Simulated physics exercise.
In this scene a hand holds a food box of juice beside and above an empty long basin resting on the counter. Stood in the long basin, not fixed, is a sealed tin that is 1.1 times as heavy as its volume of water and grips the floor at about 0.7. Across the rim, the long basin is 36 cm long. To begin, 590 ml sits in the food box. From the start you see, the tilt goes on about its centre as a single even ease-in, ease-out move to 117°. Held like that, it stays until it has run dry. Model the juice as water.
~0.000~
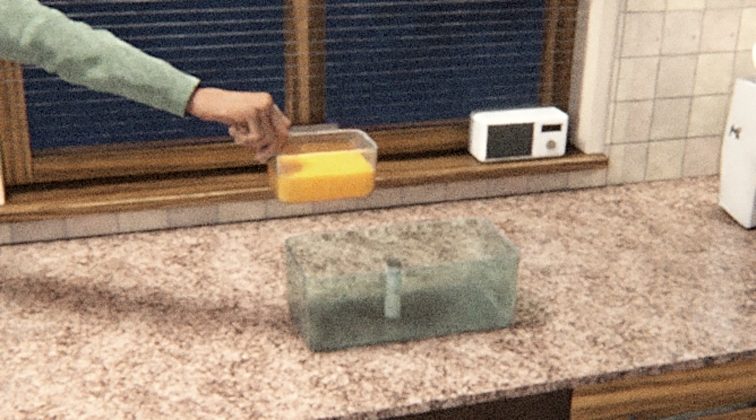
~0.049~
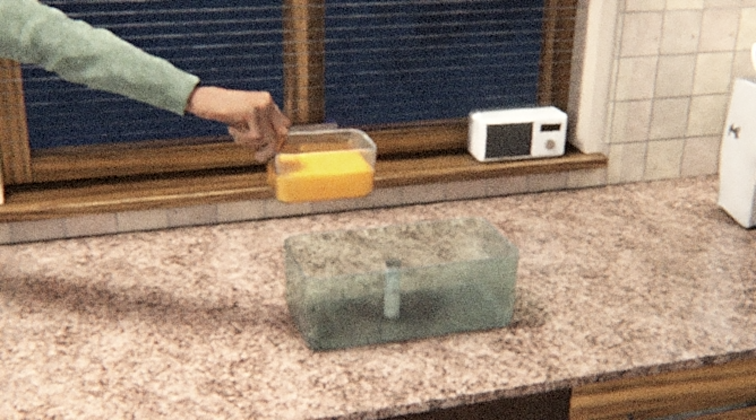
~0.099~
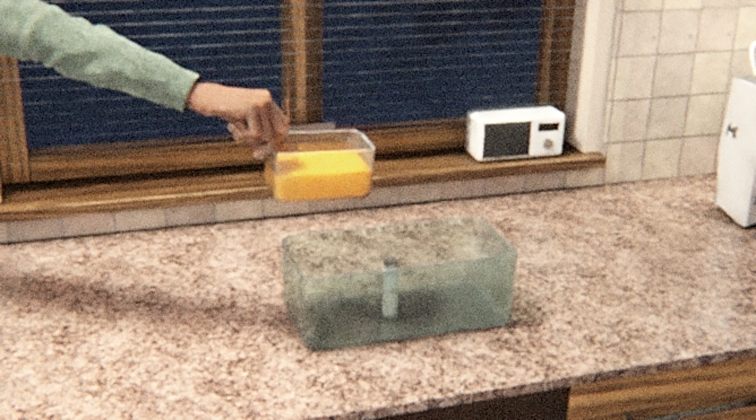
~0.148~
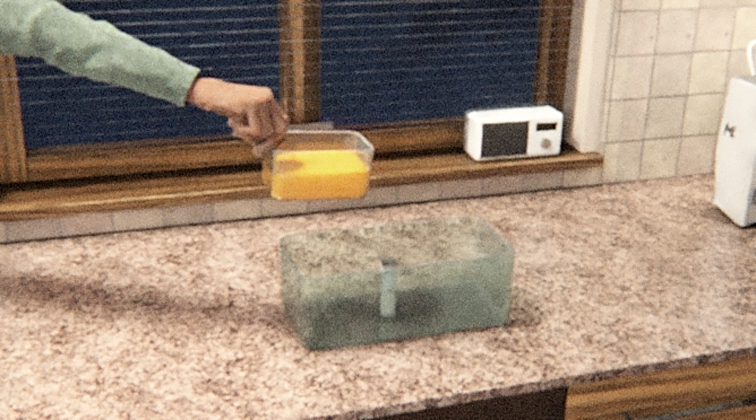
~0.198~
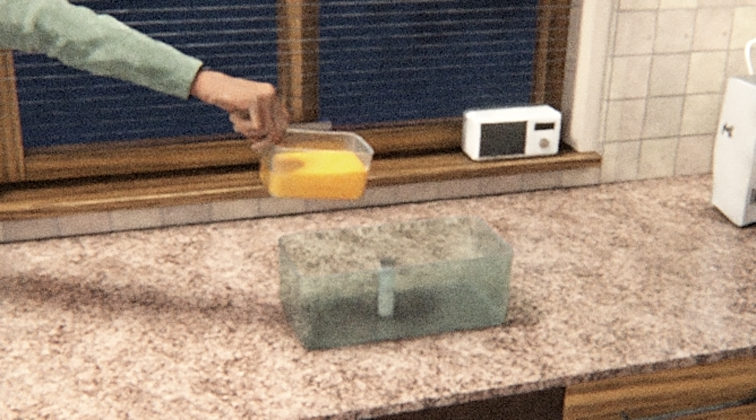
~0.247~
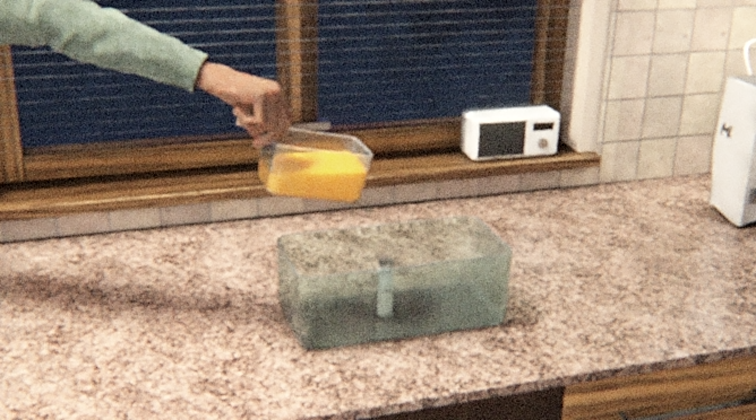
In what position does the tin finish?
It finishes upright.
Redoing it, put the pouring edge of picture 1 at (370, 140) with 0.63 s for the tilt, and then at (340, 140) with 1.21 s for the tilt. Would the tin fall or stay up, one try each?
Try 1: Tipped over; try 2: Still standing.
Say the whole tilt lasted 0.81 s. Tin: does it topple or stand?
The tin would stay balanced.
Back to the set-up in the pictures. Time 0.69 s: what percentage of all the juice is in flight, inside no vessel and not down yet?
About 36 per cent.
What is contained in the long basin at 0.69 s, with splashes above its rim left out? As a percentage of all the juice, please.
Near 10 in a hundred.
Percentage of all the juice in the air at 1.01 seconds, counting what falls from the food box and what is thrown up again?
Roughly 10 %.
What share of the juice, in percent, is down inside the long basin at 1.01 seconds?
Near 84 in a hundred.
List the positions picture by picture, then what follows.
Tilt 0°; pouring edge (369, 140); surface from (273, 167) to (365, 159); the long basin's rim runs from (295, 259) to (503, 236); the tin's top is at (394, 265), in the first frame.
Tilt 0°; pouring edge (369, 140); surface from (272, 166) to (364, 158), in the second frame.
Tilt 2°; pouring edge (367, 141); surface from (270, 165) to (363, 159), in the third frame.
Tilt 4°; pouring edge (366, 142); surface from (268, 165) to (361, 159), in the fourth frame.
Tilt 8°; pouring edge (365, 145); surface from (267, 164) to (360, 159), in the fifth frame.
Tilt 12°; pouring edge (365, 148); surface from (265, 163) to (359, 159), in the sixth frame.
After 0.69 s the tilt is 71° and 53 per cent is still to pour; the tin stands where it began.
After 1.01 s the tilt is 109° and 7 per cent is still to pour; the tin stands where it began.
After 1.34 s the tilt is 117° and 0 per cent is still to pour; the tin stands where it began.
After 1.71 s the tilt is 117° and 0 per cent is still to pour; the tin stands where it began.
In the end the tin stands where it began.
